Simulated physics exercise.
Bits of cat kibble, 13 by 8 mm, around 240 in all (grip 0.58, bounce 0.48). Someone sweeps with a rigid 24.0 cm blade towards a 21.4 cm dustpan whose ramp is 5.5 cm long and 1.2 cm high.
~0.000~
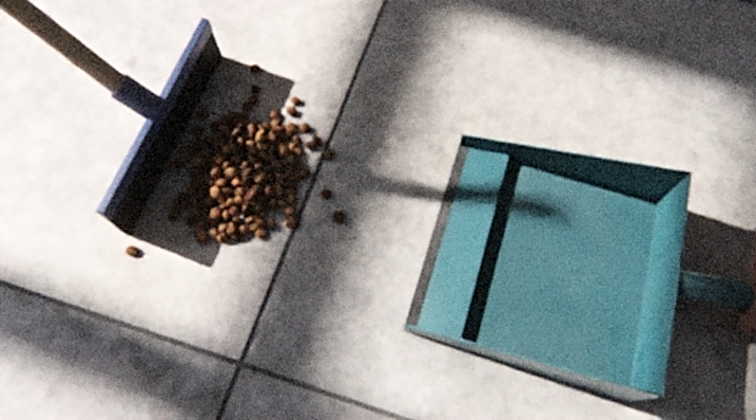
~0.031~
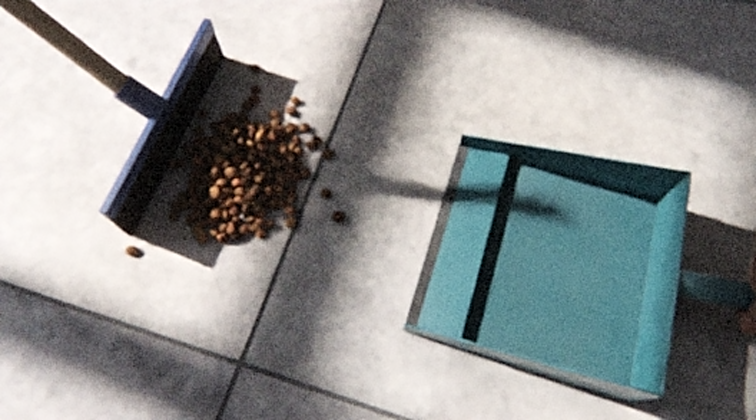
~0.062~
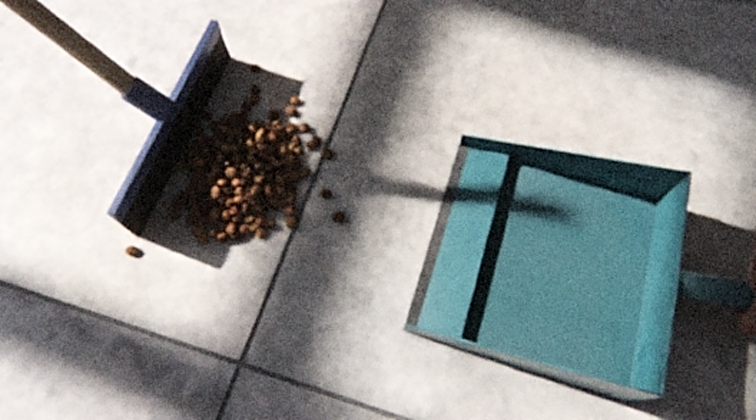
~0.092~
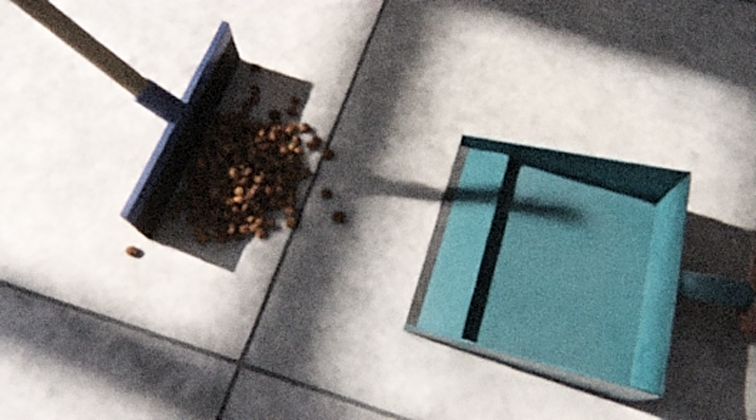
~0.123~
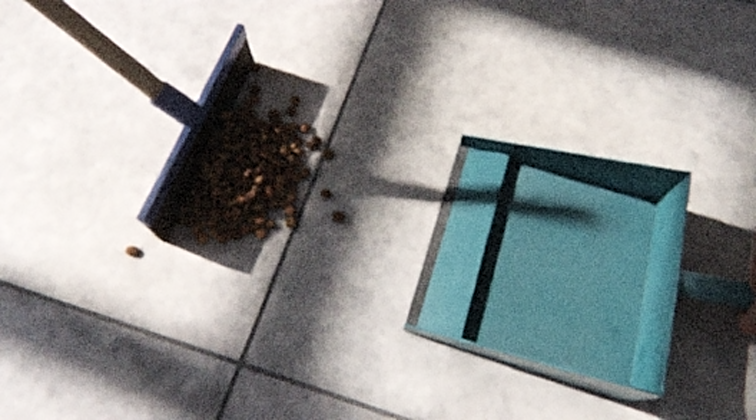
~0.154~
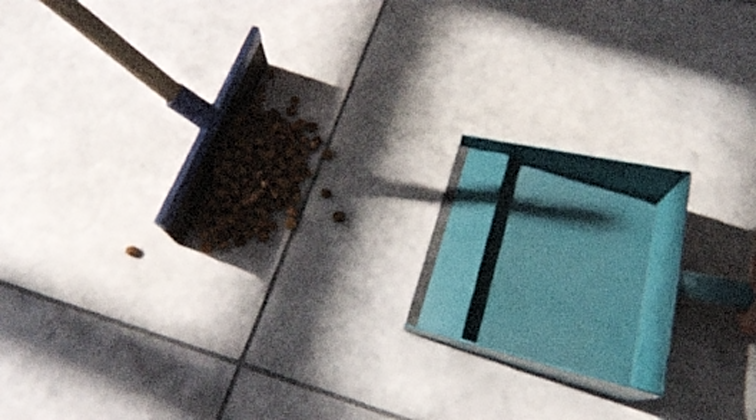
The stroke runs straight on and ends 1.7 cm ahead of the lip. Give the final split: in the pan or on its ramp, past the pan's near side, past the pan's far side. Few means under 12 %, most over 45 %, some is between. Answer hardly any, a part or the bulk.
Pan the bulk, near side hardly any, far side hardly any.
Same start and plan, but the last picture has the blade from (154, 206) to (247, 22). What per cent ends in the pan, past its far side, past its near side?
Pan 15, far 35, near 0.
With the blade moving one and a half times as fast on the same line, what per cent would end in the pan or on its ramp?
It would be near 65 per cent.
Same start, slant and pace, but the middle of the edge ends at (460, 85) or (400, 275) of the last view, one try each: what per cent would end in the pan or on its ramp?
About 15 and 55 per cent.
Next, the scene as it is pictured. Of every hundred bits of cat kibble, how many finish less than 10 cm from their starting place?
About 5 per cent.
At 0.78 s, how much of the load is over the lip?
Near 60 per cent so far.
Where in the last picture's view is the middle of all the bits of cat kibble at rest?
Near (453, 212).
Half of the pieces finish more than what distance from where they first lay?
About 24 cm.
After 0.37 s, middle of the blade 13 cm from the lip; 0 % over the lip, far side 5 %, near side 0 %.
After 0.51 s, middle of the blade 5 cm from the lip; 10 % over the lip, far side 5 %, near side 0 %.
After 0.78 s, middle of the blade 2 cm from the lip; 60 % over the lip, far side 10 %, near side 0 %.
In the end, at 1.2 s, pan 60 %, near side 5 %, far side 10 %, in front of the lip or behind the blade 30 %.
